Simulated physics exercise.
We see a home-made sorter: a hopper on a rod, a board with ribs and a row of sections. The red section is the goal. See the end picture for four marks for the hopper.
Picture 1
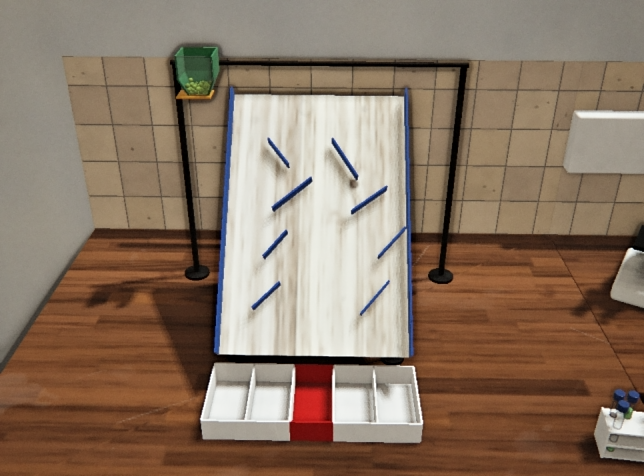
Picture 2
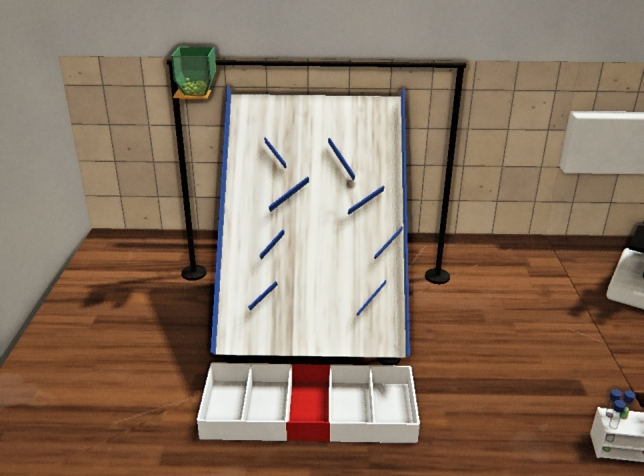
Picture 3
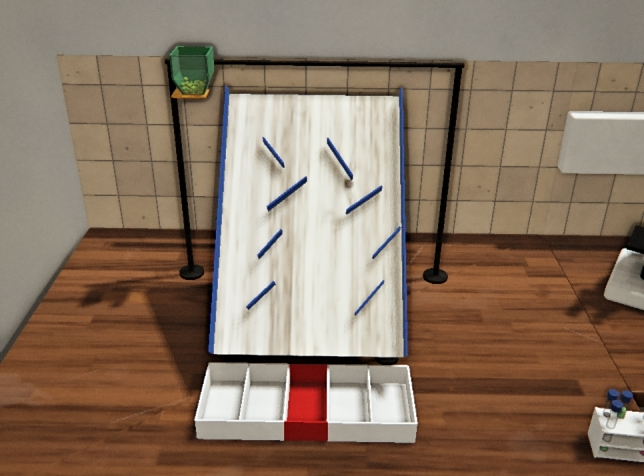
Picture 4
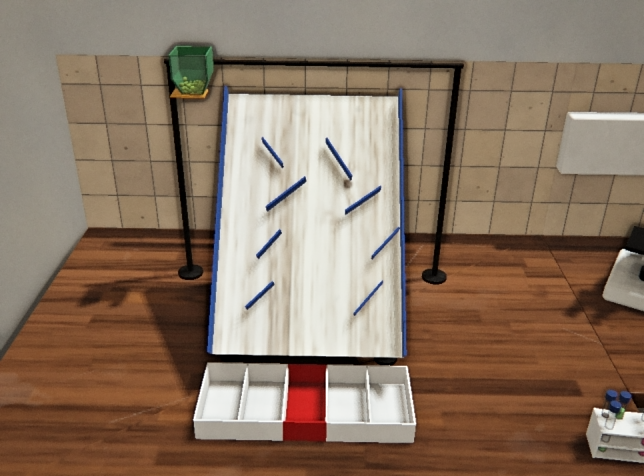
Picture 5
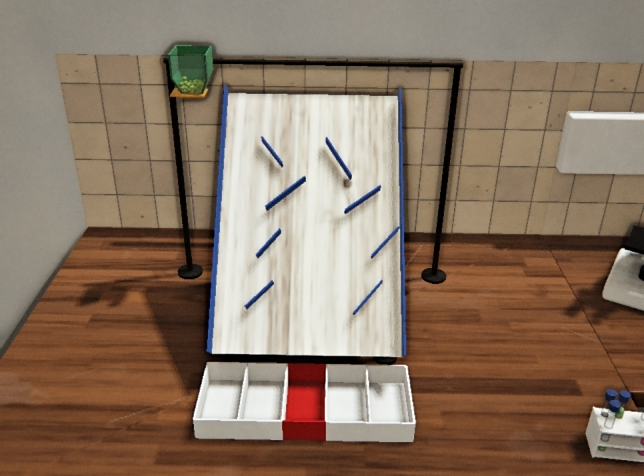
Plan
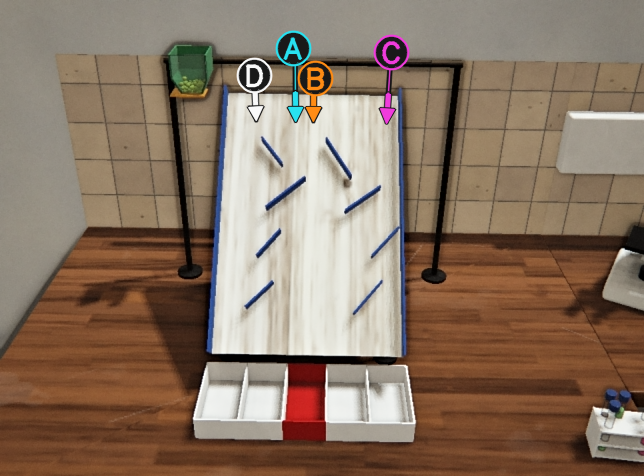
On a wooden worktop, a green hopper hanging at the left above a blue-ribbed sloping board, staying still as the view drifts slightly.
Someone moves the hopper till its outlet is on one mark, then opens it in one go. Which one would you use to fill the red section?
Best: C.
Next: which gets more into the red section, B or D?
B.
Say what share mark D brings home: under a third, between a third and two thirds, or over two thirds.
Mark D gives under a third.
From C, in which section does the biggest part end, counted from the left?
The third.
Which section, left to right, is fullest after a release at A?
The first.
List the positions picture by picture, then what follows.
Hopper near (199, 86), dried peas, door shut, in the first frame.
Ribs (265, 137) to (285, 163), (329, 138) to (355, 176), (269, 207) to (308, 177), in the second frame.
Ribs (347, 210) to (382, 186), (258, 256) to (281, 229), (374, 256) to (400, 227), in the third frame.
Ribs (245, 307) to (273, 281), (354, 313) to (383, 281), in the fourth frame.
Red section near (304, 429), number 3 of 5 from the left, in the fifth frame.
On the marked copy, mark A meets the board at (295, 116); mark B meets the board at (313, 116); mark C meets the board at (386, 118); mark D meets the board at (256, 115).
If A is chosen, a small share in the red section, the bulk in other sections, a small share outside the box.
If B is chosen, close to a quarter in the red section, close to half in other sections, close to a quarter outside the box.
If C is chosen, close to two thirds in the red section, close to a third in other sections, only a few outside the box.
If D is chosen, only a few in the red section, all but a few in other sections, a small share outside the box.
